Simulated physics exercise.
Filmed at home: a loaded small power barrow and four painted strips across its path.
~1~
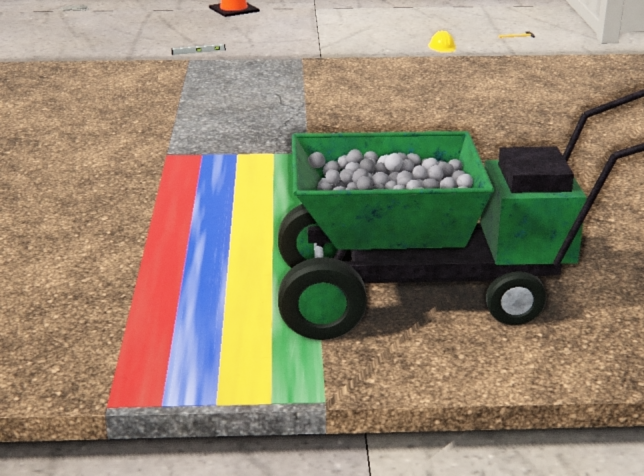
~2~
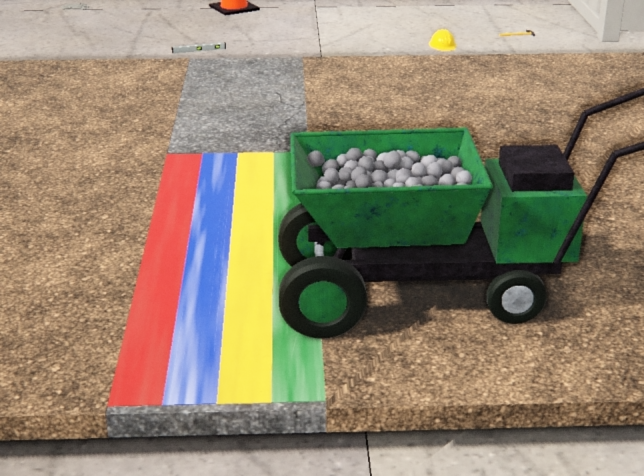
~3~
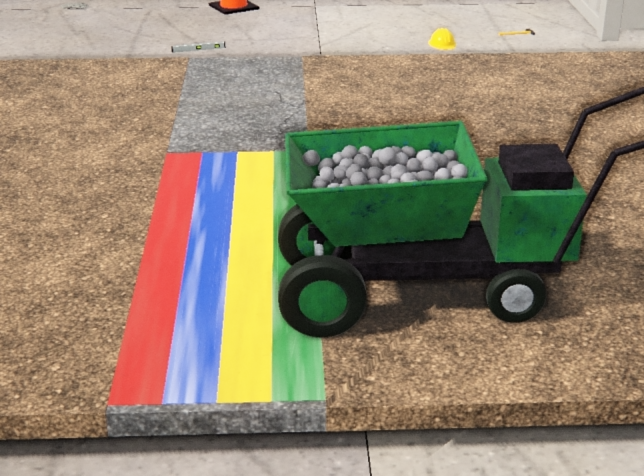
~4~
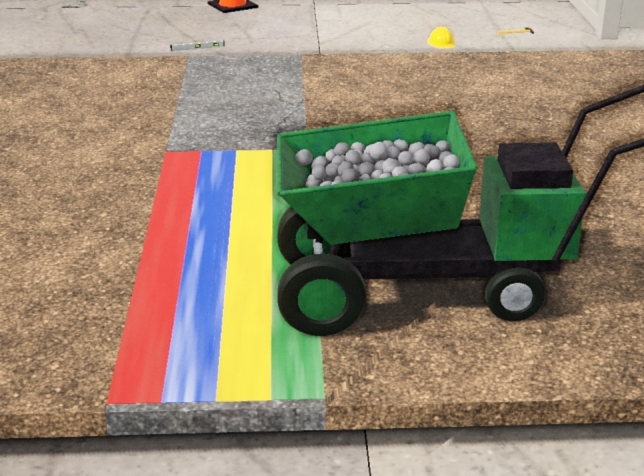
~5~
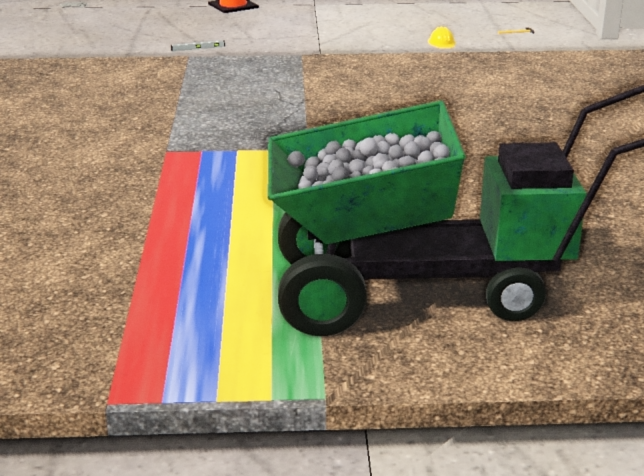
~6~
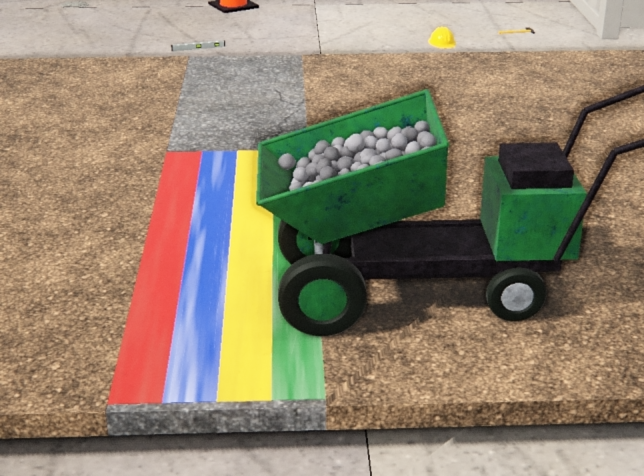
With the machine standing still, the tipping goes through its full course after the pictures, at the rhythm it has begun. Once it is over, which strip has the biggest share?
Biggest share: The red strip.
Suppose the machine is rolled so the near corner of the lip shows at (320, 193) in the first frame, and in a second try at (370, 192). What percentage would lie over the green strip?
I'd expect close to 0 per cent and then close to 10 per cent.
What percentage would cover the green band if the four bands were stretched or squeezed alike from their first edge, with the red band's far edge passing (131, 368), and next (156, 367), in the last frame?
Shares in turn: 0 %; 0 %.
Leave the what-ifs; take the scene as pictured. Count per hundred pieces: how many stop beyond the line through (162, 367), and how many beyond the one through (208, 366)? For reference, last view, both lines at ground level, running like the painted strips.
60 % and 90 %.
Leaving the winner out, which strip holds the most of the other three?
In second place: The strip in blue.
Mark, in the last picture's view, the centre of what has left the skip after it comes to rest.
Roughly pixel (149, 300).
Just after the last frame, skip tipped steeply; every one in the skip.
A moment on, skip tipped right over; the larger part in the skip; about a tenth over the blue strip; roughly a quarter over the red strip; just a few off the paint.
Further on, skip tipped right over; roughly a quarter in the skip; roughly a quarter over the blue strip; roughly a third over the red strip; roughly a quarter off the paint.
When it is over, skip tipped right over; about a tenth in the skip; not one over the green strip; just a few over the yellow strip; roughly a quarter over the blue strip; roughly a third over the red strip; roughly a quarter off the paint.
